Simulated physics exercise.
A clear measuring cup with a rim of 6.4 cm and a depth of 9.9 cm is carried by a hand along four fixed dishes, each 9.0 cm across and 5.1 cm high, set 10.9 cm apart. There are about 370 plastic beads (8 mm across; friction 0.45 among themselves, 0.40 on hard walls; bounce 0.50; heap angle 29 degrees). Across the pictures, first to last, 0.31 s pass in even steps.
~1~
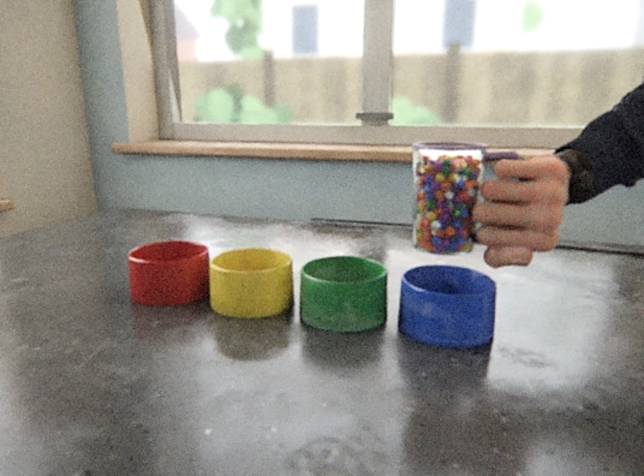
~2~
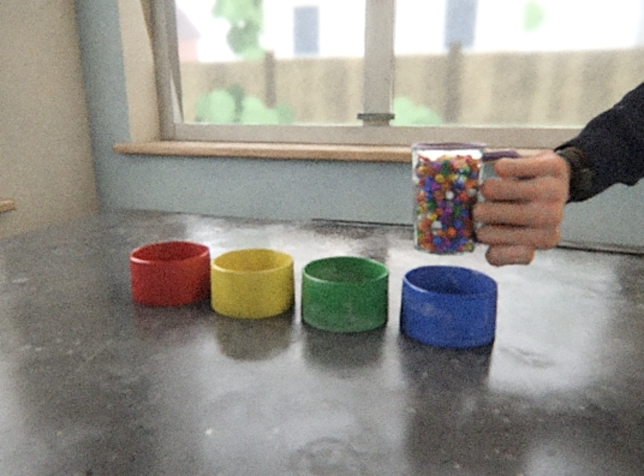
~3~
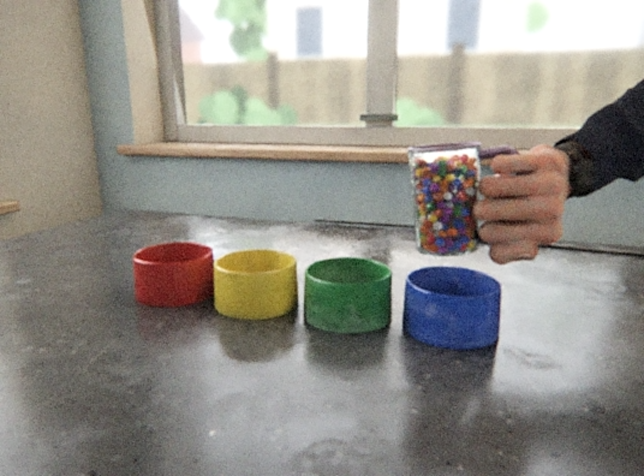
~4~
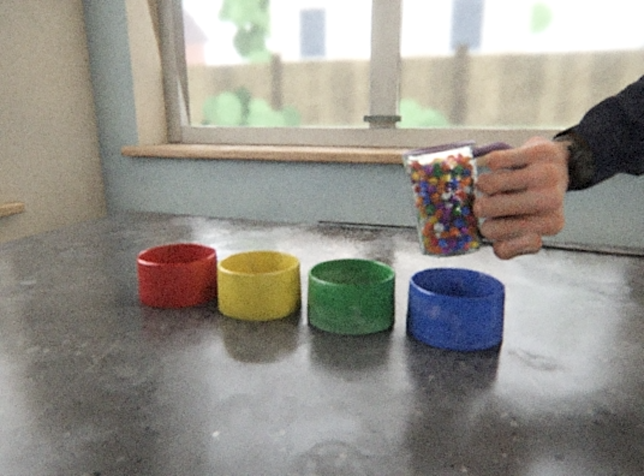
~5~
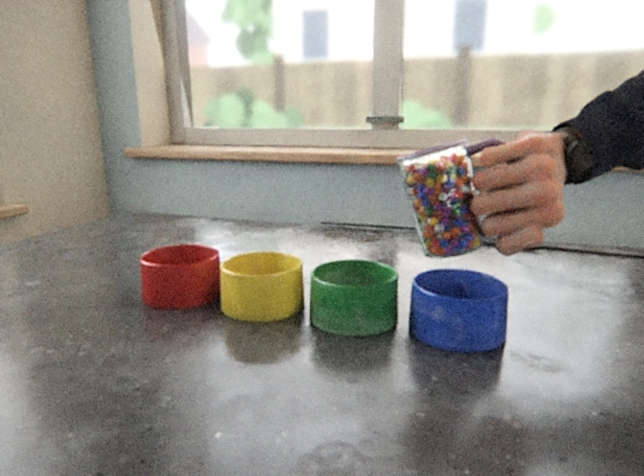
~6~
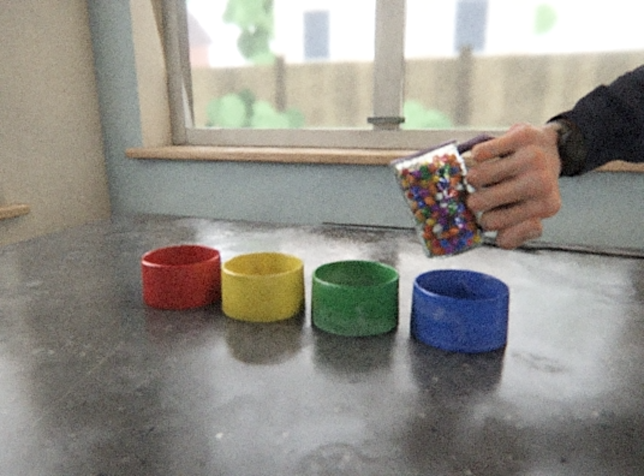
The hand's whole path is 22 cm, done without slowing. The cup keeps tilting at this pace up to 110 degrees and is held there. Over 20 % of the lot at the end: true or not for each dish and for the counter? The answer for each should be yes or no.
Red dish - no, blue dish - no, green dish - no, yellow dish - yes, counter - yes.
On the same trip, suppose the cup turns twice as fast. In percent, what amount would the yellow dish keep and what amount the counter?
In that case the yellow dish gets 10 while the counter gets 30.
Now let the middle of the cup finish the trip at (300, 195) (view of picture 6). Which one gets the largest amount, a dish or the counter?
Yellow.
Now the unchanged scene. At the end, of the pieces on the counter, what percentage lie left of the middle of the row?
50 percent.
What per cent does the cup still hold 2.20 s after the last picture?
Close to 0 % of the load.
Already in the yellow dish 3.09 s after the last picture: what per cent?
About 65 per cent by then.
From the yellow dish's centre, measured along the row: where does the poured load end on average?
Around 2 cm away, toward the right-hand end.
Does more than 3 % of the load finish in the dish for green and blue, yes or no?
As for green, correct, and as for blue, not so.
Then, 1.32 s after the last picture, tilt 110 degrees; cup holds 30 %, green 5 %, yellow 35 %.
Then, 2.20 s after the last picture, tilt 110 degrees; cup holds 0 %, green 5 %, yellow 65 %.
Then, 3.09 s after the last picture, tilt 110 degrees; cup holds 0 %, green 5 %, yellow 65 %.
In the end, red 0 %, blue 0 %, green 5 %, yellow 65 %, counter 30 %.
